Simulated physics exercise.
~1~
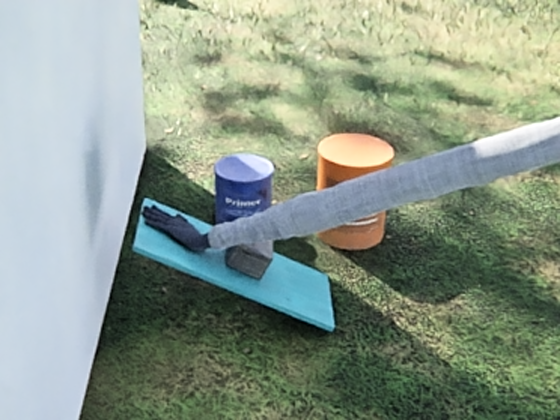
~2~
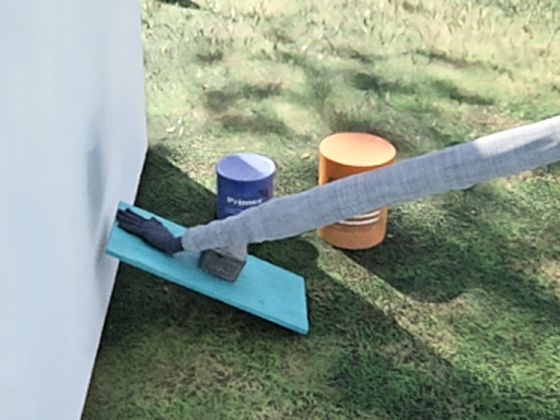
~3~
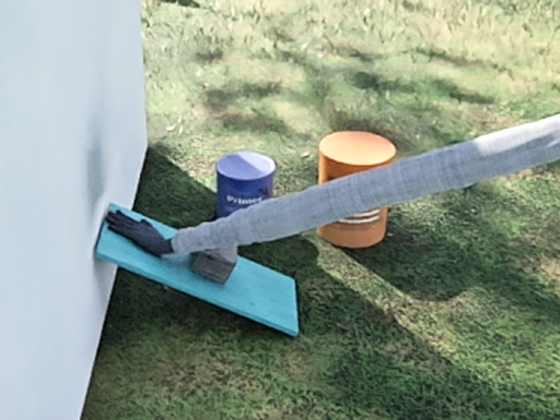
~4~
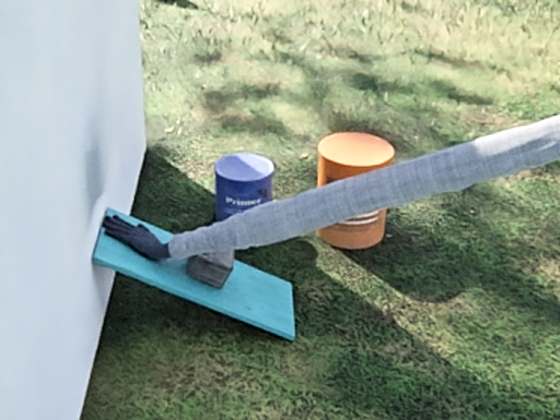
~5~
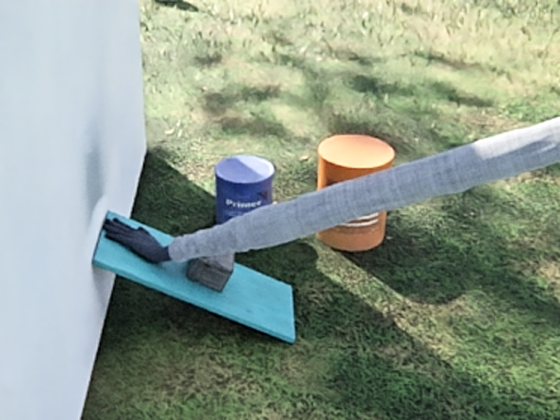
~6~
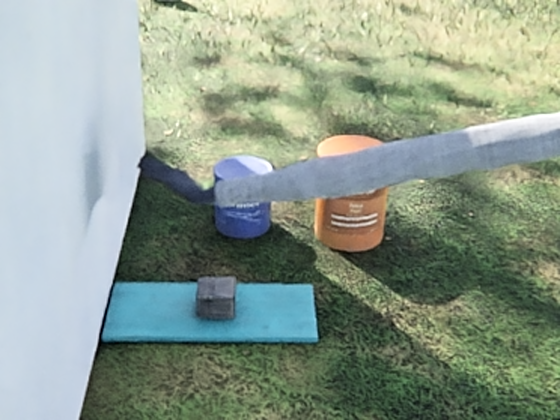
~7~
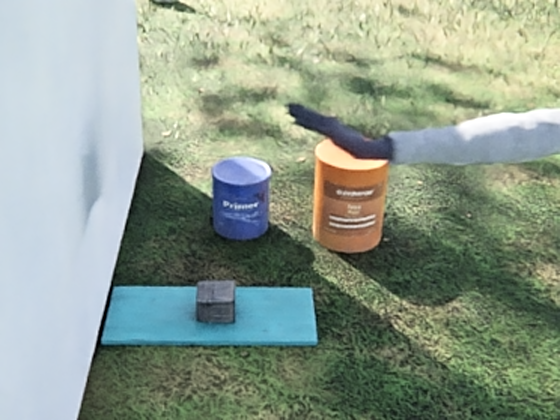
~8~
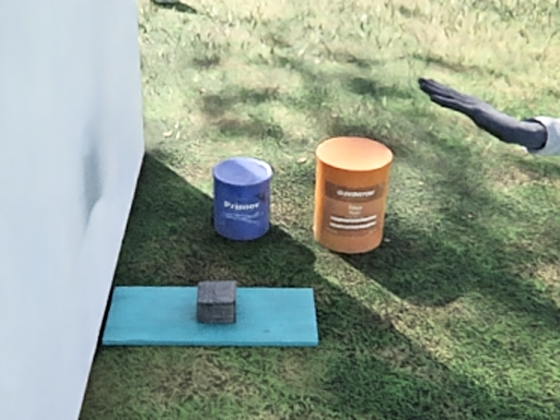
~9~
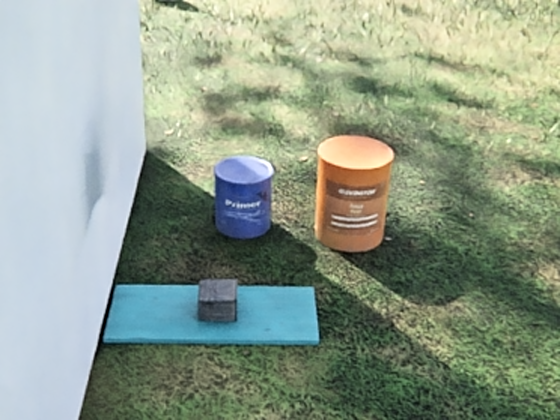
A turquoise board with a small dark block on it was moved left by a gloved hand until its end rested against a pale wall, but once the hand let go, it slid down and ended up flat on the grass, near the blue and orange pails.
